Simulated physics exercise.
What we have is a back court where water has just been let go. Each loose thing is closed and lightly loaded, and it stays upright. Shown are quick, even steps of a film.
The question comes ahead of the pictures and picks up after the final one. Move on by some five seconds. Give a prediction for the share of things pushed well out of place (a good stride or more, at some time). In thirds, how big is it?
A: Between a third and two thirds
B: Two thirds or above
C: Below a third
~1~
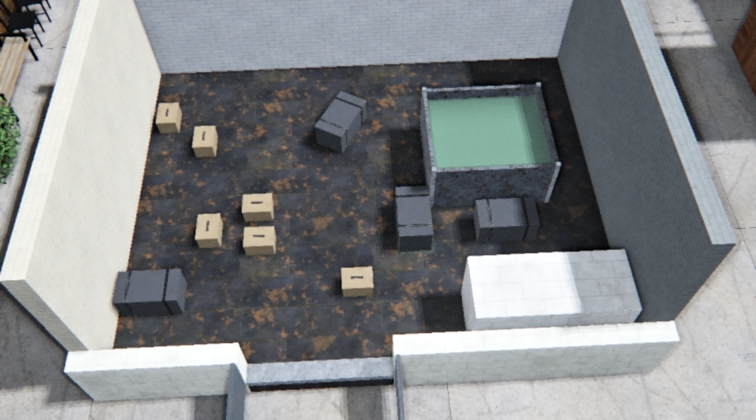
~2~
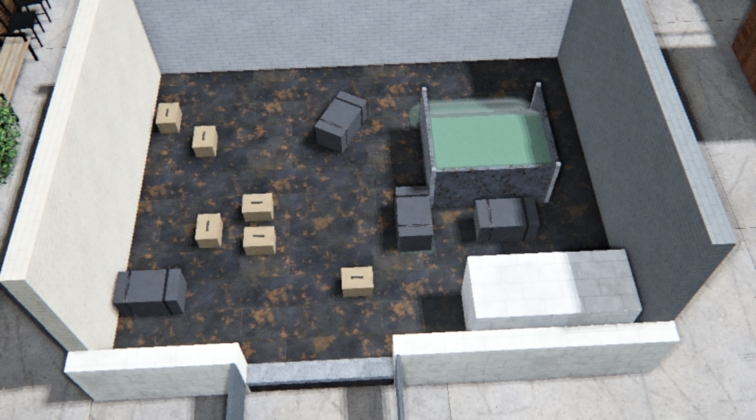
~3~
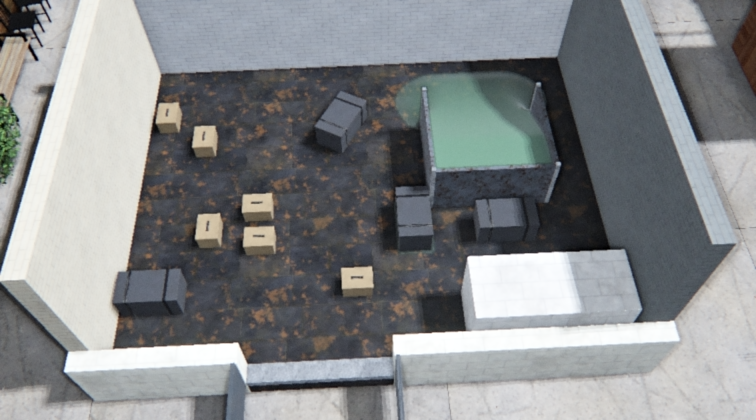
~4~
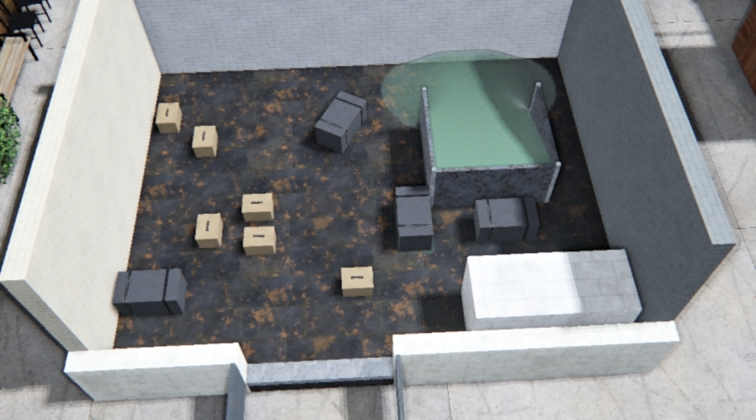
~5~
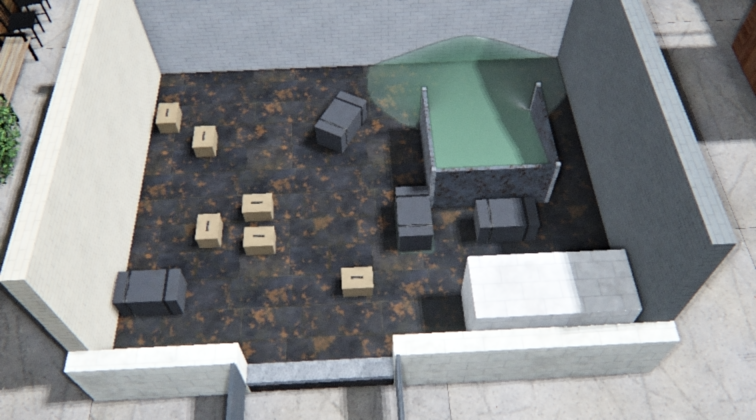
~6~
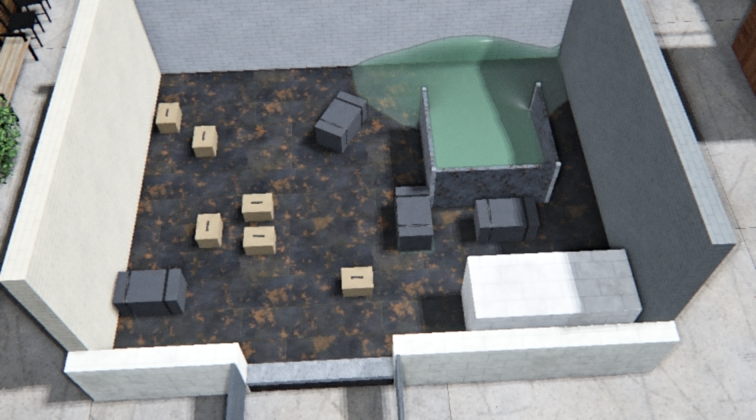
A, between a third and two thirds.
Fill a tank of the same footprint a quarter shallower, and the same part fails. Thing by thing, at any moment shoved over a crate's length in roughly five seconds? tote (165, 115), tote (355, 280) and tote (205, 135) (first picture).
Taking them as listed - the full distance for the first, a shorter distance for the second, the full distance for the third.
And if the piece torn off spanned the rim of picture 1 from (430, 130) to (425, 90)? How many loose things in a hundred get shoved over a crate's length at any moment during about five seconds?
Around 70 in a hundred.
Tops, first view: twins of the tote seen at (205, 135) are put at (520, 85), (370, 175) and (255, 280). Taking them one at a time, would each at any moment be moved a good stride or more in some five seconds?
Per listing: Cleared out, largely stays, largely stays.
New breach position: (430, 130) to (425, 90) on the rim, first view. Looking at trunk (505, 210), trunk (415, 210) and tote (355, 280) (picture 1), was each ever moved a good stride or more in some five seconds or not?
In turn: Stayed short, stayed short, stayed short.
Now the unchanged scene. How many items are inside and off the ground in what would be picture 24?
Counting them up gives 2.
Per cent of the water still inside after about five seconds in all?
Looks like about 100 per cent of the water.
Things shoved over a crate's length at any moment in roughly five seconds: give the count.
4 in all.
A moment on, 0 of 10 are well off their spots; 0 afloat.
Next, 0 of 10 are well off their spots; 0 afloat.
Later, 3 of 10 are well off their spots; 2 afloat.
In the end, 4 of 10 are well off their spots, and 4 have been at some point; 2 afloat.
